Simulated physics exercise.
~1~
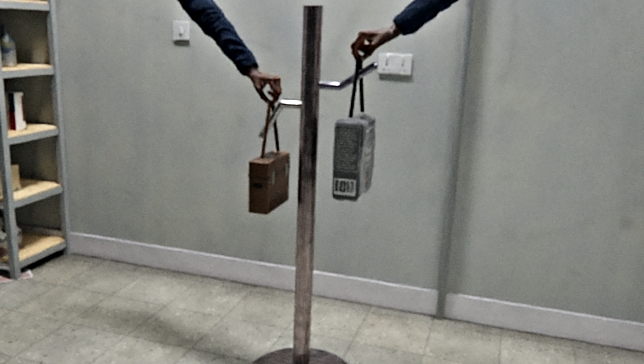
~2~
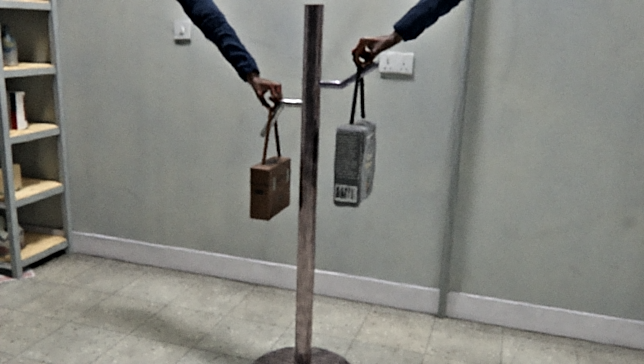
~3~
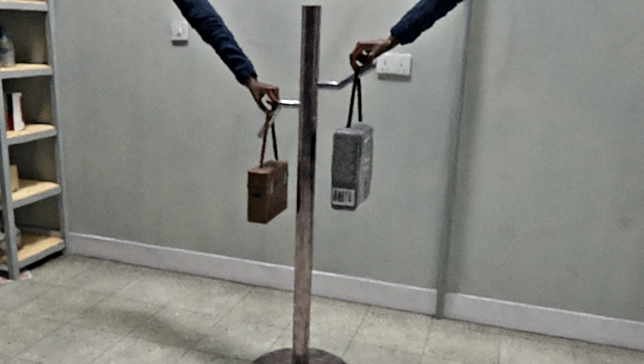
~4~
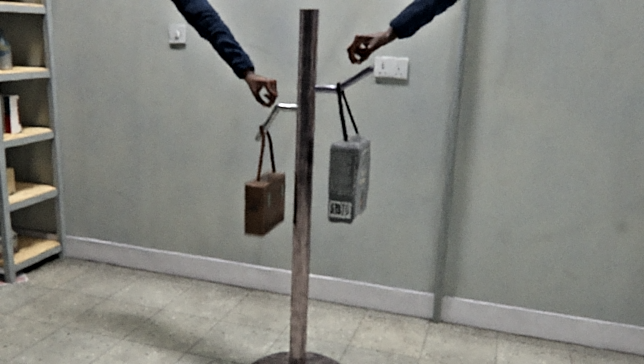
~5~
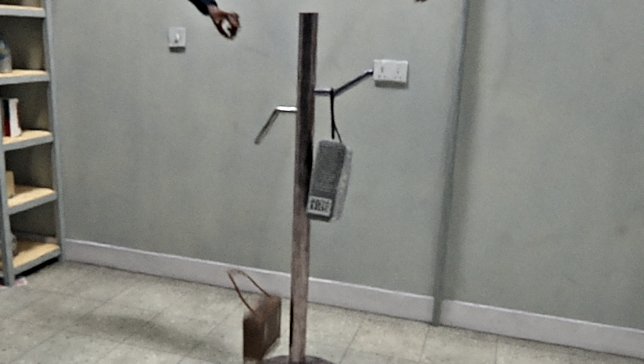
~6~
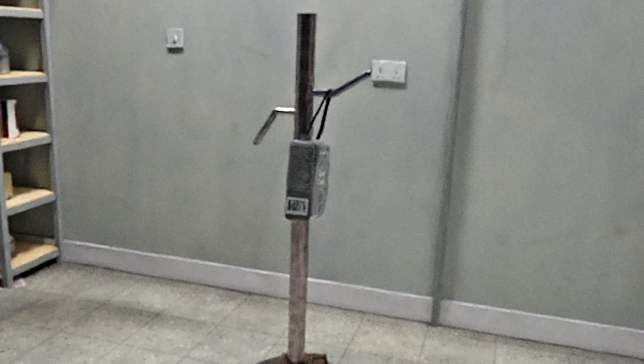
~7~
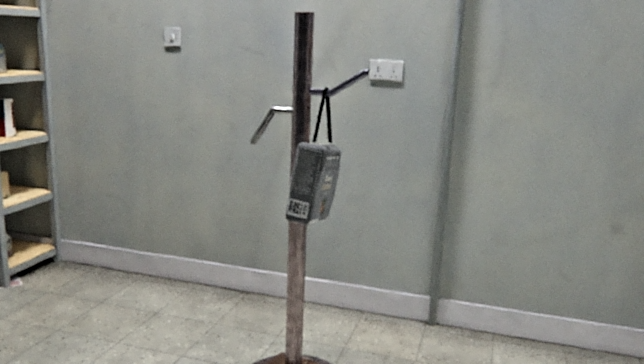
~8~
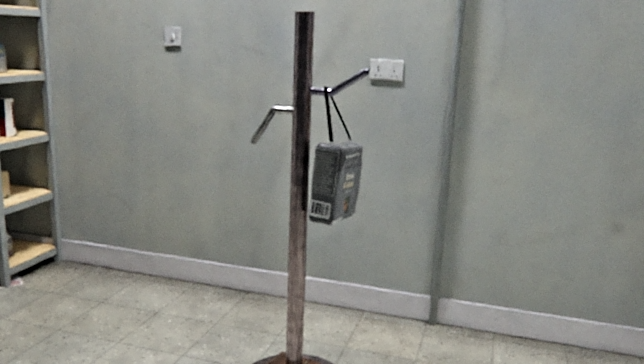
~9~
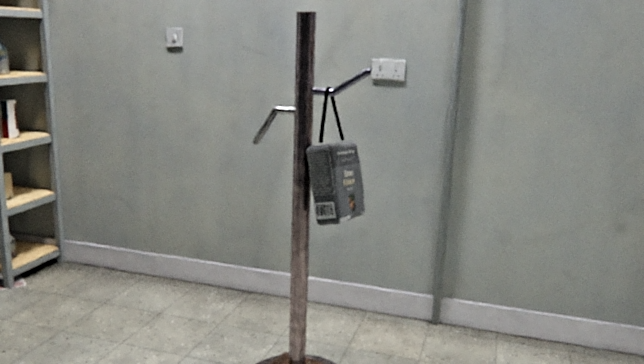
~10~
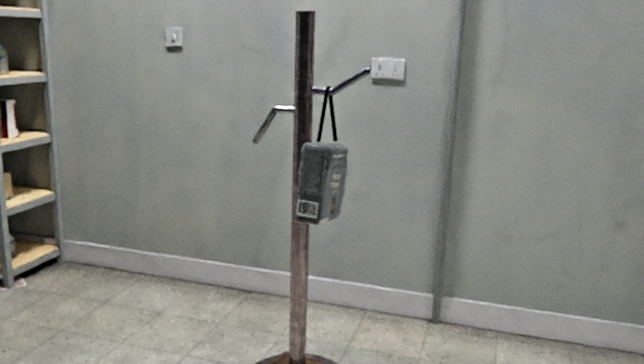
Brown case falling to the floor beside a stand as hands let go, grey bag swinging but staying on the right peg.
